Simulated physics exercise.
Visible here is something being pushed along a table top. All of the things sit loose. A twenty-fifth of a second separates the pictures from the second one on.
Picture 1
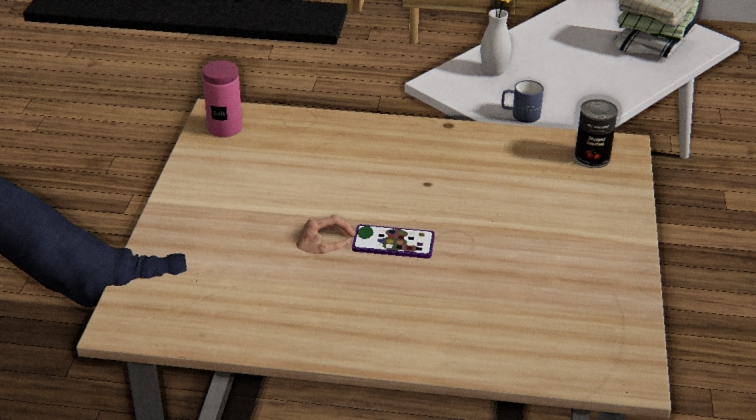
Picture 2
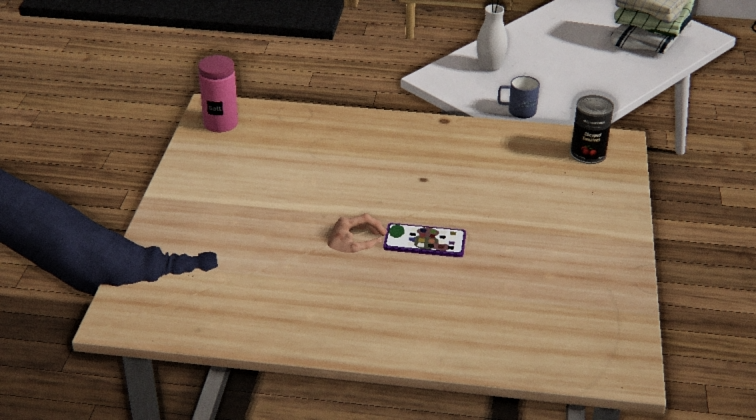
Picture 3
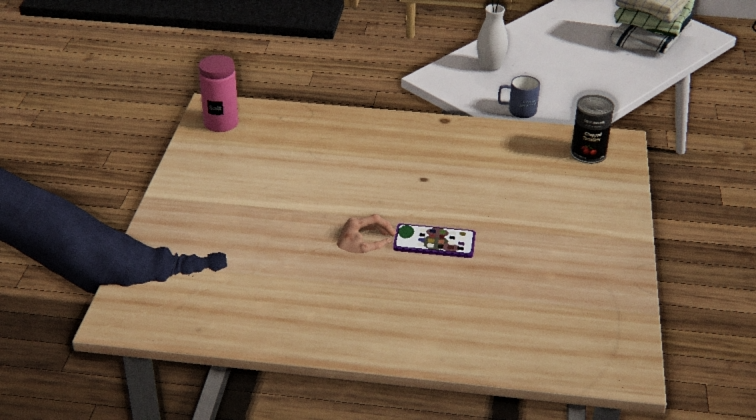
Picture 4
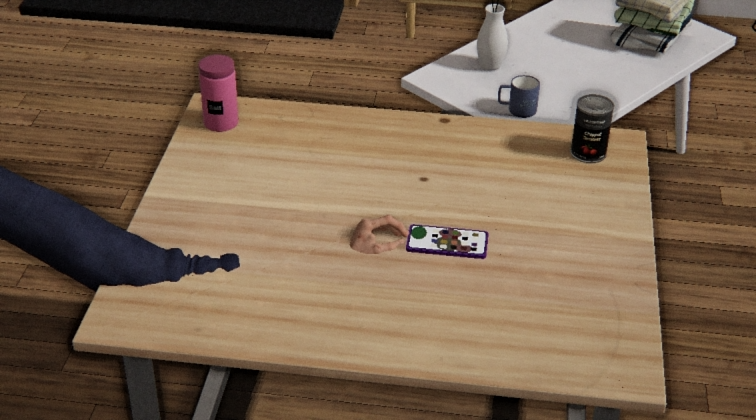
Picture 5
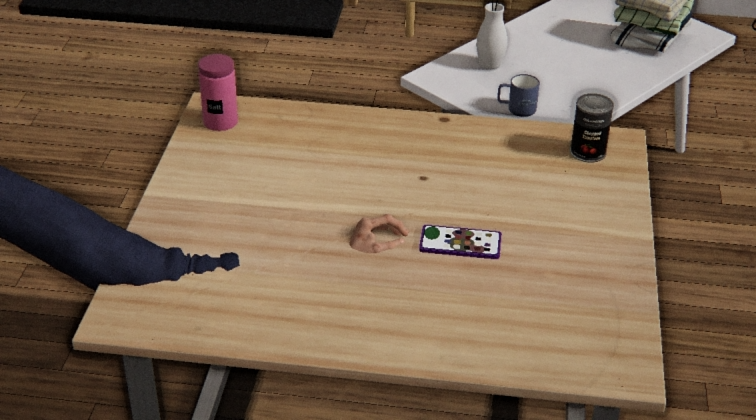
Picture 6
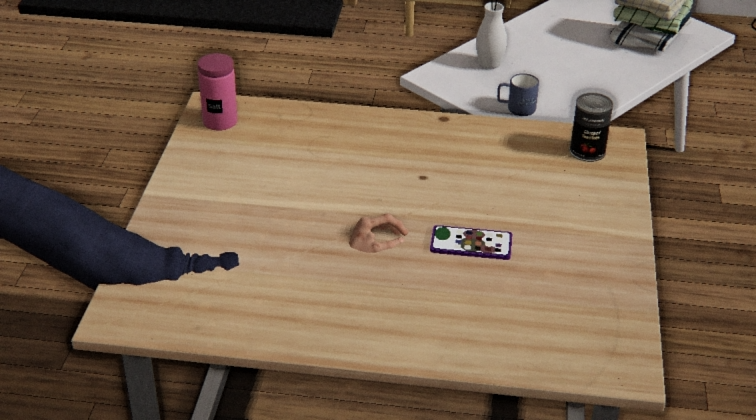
On a wooden table, a hand pushes a purple phone right, and it slides slightly ahead.
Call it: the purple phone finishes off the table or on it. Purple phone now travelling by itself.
On it.
Then, 0.10 s after the last picture, purple phone slid a little near (489, 244).
Then, 0.20 s after the last picture, purple phone resting near (490, 245).
At rest, moved from the start, purple phone. Seen from the same camera at the end, purple phone near (492, 244).
